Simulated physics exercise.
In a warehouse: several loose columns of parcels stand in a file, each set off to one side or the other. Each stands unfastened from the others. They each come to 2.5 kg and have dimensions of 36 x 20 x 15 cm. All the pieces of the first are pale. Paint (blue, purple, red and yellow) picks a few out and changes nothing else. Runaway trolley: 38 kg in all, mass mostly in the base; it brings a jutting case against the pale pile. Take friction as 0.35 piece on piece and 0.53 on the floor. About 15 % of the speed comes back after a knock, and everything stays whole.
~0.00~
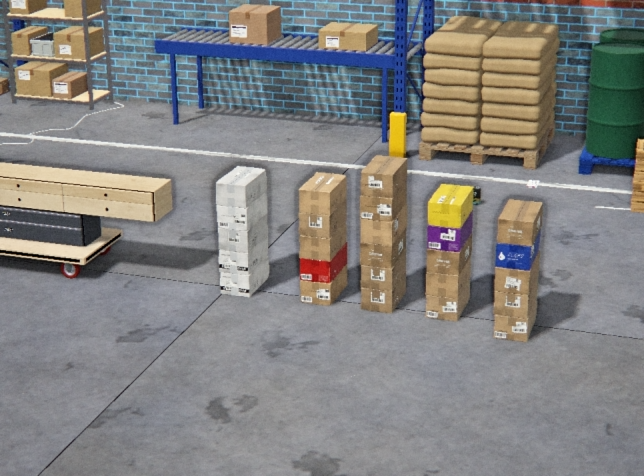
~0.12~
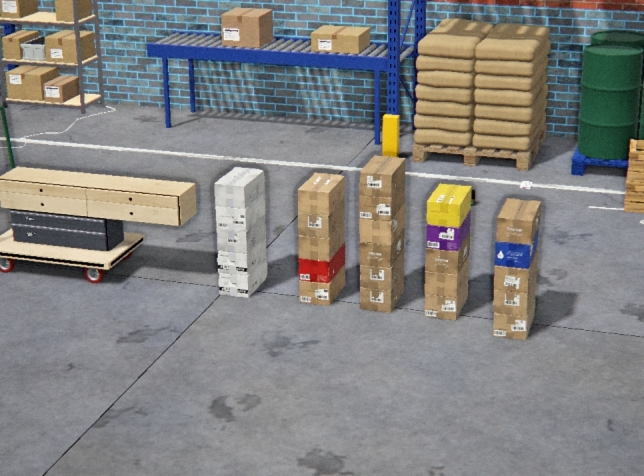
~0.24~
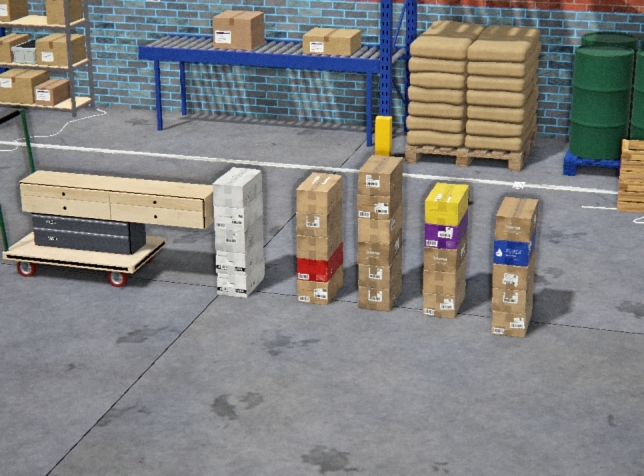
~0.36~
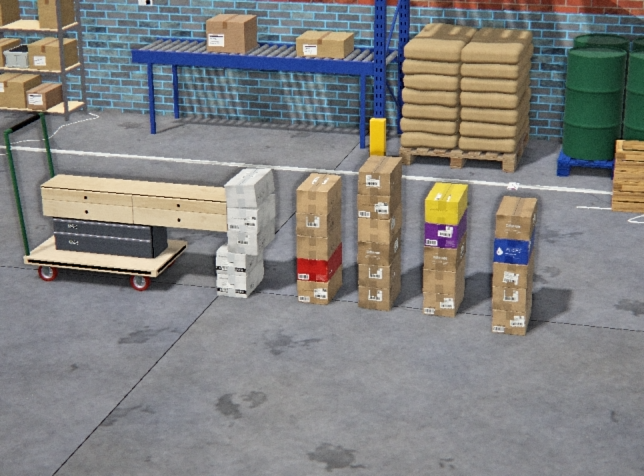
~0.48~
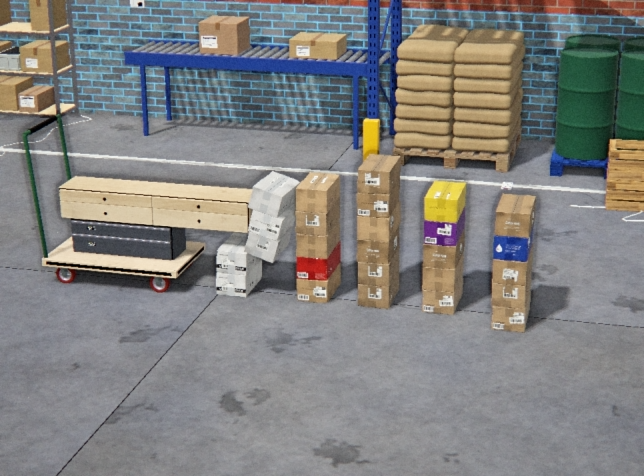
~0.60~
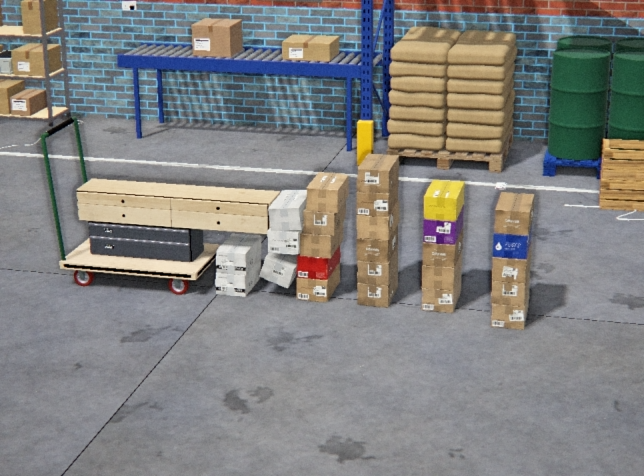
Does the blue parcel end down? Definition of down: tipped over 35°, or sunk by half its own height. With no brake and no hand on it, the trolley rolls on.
Yes.
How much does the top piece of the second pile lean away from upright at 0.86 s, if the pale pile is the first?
The top piece is tilted around 10°.
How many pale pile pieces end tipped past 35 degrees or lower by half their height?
Count: 3.
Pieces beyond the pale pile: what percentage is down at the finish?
About 85 per cent.
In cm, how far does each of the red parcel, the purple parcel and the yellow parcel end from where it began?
Red 20 cm, purple 135 cm, yellow 170 cm.
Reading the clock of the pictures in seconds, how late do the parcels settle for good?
Around 4.0 seconds.
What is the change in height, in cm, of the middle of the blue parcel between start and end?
Height change: About 46 cm lower.
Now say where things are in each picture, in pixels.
In the first frame (pixels give the middle of a visible side; the camera moves round a little), load (144, 201) 46 cm short; blue parcel (513, 257); purple parcel (444, 239); yellow parcel (444, 215); none of the others has stirred.
In the second frame, load (170, 205) 27 cm short; blue parcel (512, 256).
In the third frame, load (195, 208) 8 cm short; blue parcel (511, 254).
In the fourth frame, load (219, 211) 8 cm in, top of the pale pile leaning 6°; blue parcel (511, 252); none of the others has stirred.
In the fifth frame, load (240, 212) 23 cm in, top of the pale pile leaning 15°; blue parcel (510, 249); none of the others has stirred.
In the sixth frame, load (260, 213) 36 cm in, top of the pale pile leaning 6°; blue parcel (510, 247); red parcel (312, 268); yellow parcel (440, 209); movement in 3 of them.
After 0.86 s, 3 of the pale pile down; none of the 21 other parcels down, 9 disturbed; blue parcel unmoved; red parcel 8° from how it stood.
After 1.50 s, 3 of the pale pile down; 2 of the 21 other parcels down; blue parcel unmoved; red parcel 27° from how it stood.
After 2.06 s, 3 of the pale pile down; 13 of the 21 other parcels down; blue parcel 21° from how it stood; red parcel 34° from how it stood.
After 2.62 s, 3 of the pale pile down; 18 of the 21 other parcels down; blue parcel on its side; yellow parcel 69° from how it stood, 48 cm lower.
In the end (4.3 s), 3 of the pale pile down; 18 of the 21 other parcels down; blue parcel upside down; yellow parcel upside down; purple parcel on its side.
